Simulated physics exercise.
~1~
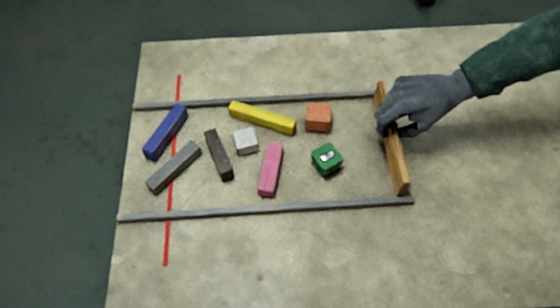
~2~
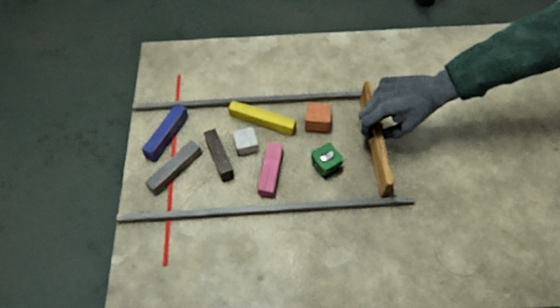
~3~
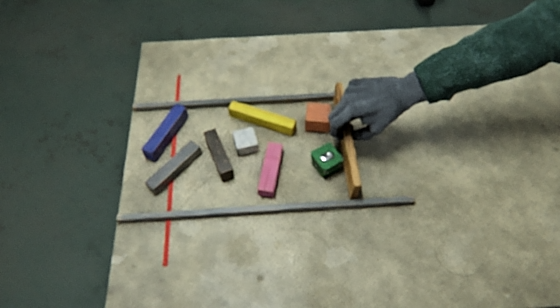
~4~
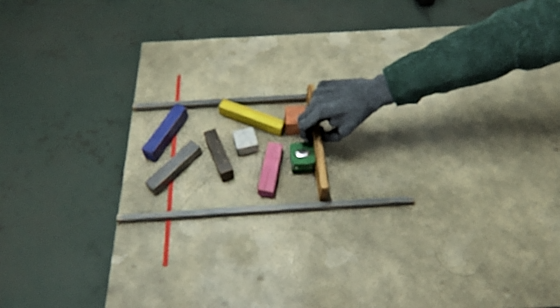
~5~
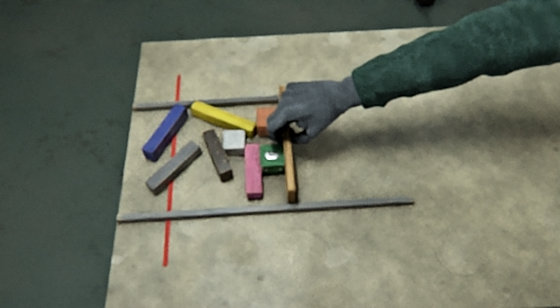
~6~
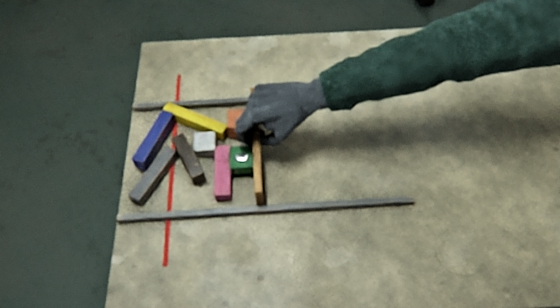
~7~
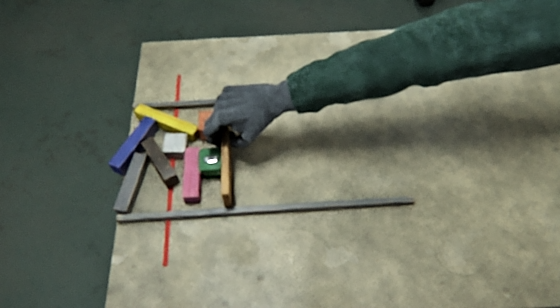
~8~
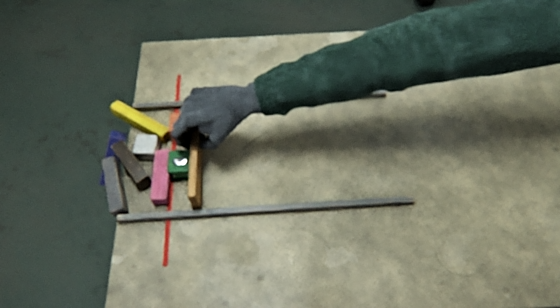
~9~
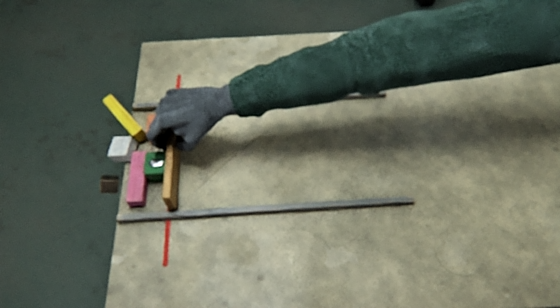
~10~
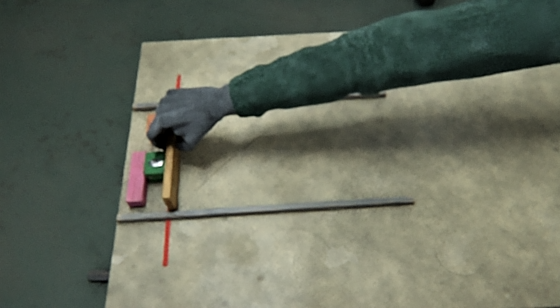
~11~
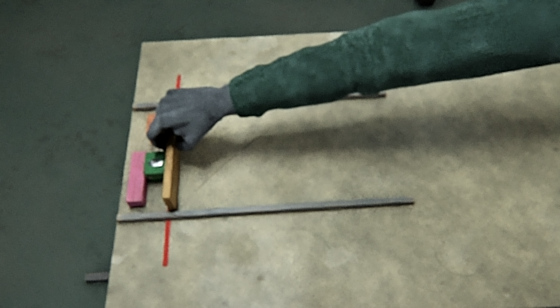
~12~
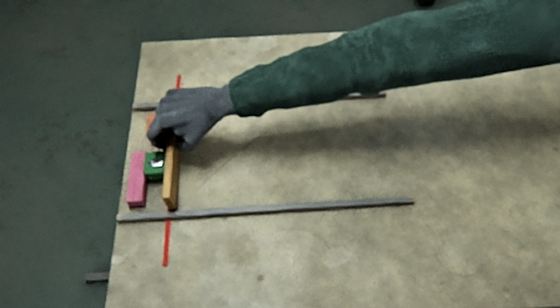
A gloved hand pushed a wooden board left between two rails, sweeping colourful bars and blocks toward the table's edge. The blue, grey, black and yellow bars and the white block fell off, while the pink, green and orange pieces stayed as the board stopped at the red tape.
